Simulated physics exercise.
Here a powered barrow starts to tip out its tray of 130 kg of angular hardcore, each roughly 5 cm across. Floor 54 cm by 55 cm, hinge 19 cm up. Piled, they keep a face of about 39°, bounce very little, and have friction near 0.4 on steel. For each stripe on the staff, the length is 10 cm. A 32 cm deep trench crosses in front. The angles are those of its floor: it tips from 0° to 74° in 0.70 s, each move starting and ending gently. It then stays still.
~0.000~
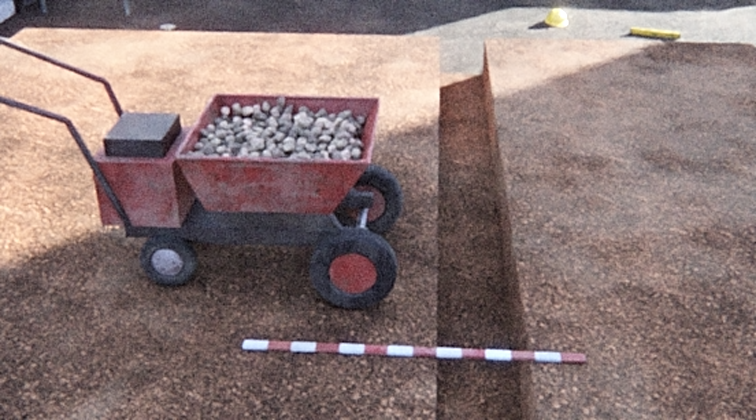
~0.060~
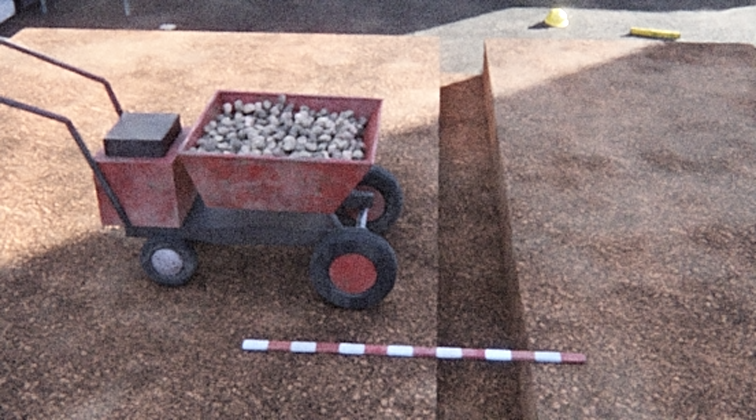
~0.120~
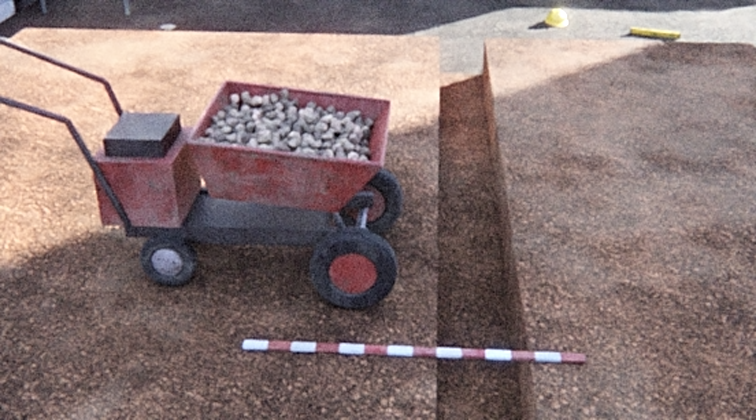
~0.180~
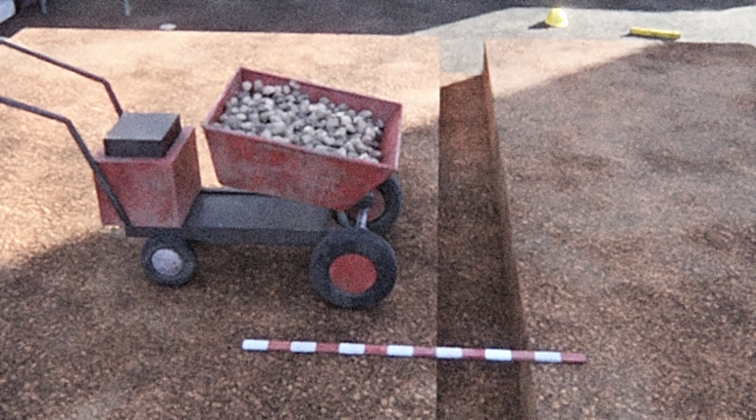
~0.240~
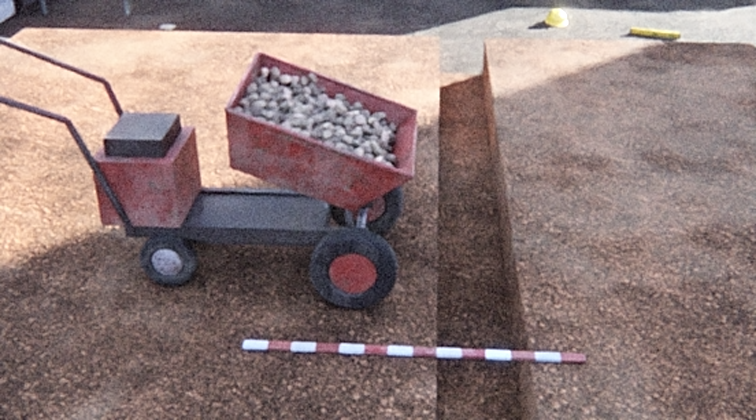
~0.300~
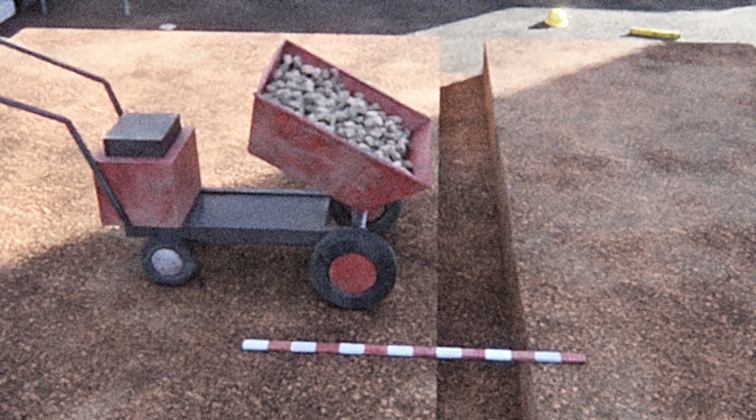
A red powered barrow steadily tilts its tray of grey stones toward the trench at right.
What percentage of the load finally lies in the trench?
About 42 per cent.
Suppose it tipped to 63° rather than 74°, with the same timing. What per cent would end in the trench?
I'd guess some 20 in a hundred.
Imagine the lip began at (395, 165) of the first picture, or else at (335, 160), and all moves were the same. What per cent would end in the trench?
It'd be around 25 per cent and after that around 65 per cent.
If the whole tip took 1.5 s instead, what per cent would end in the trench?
Near 60 per cent.
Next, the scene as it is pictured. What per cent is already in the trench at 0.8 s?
Roughly 15 percent of the load.
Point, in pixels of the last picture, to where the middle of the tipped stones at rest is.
Look at roughly (526, 271).
After 0.5 s the floor is at 62°; 100 % in the tray; the foremost stones are at (459, 200).
After 0.8 s the floor is at 74°; 69 % in the tray, 14 % in the trench, 17 % past the trench; the foremost stones are at (559, 281).
After 1.1 s the floor is at 74°; 28 % in the tray, 25 % in the trench, 47 % past the trench; the foremost stones are at (718, 274).
After 3.1 s the floor is at 74°; 13 % in the tray, 42 % in the trench, 45 % past the trench; the foremost stones are past the picture's edge.
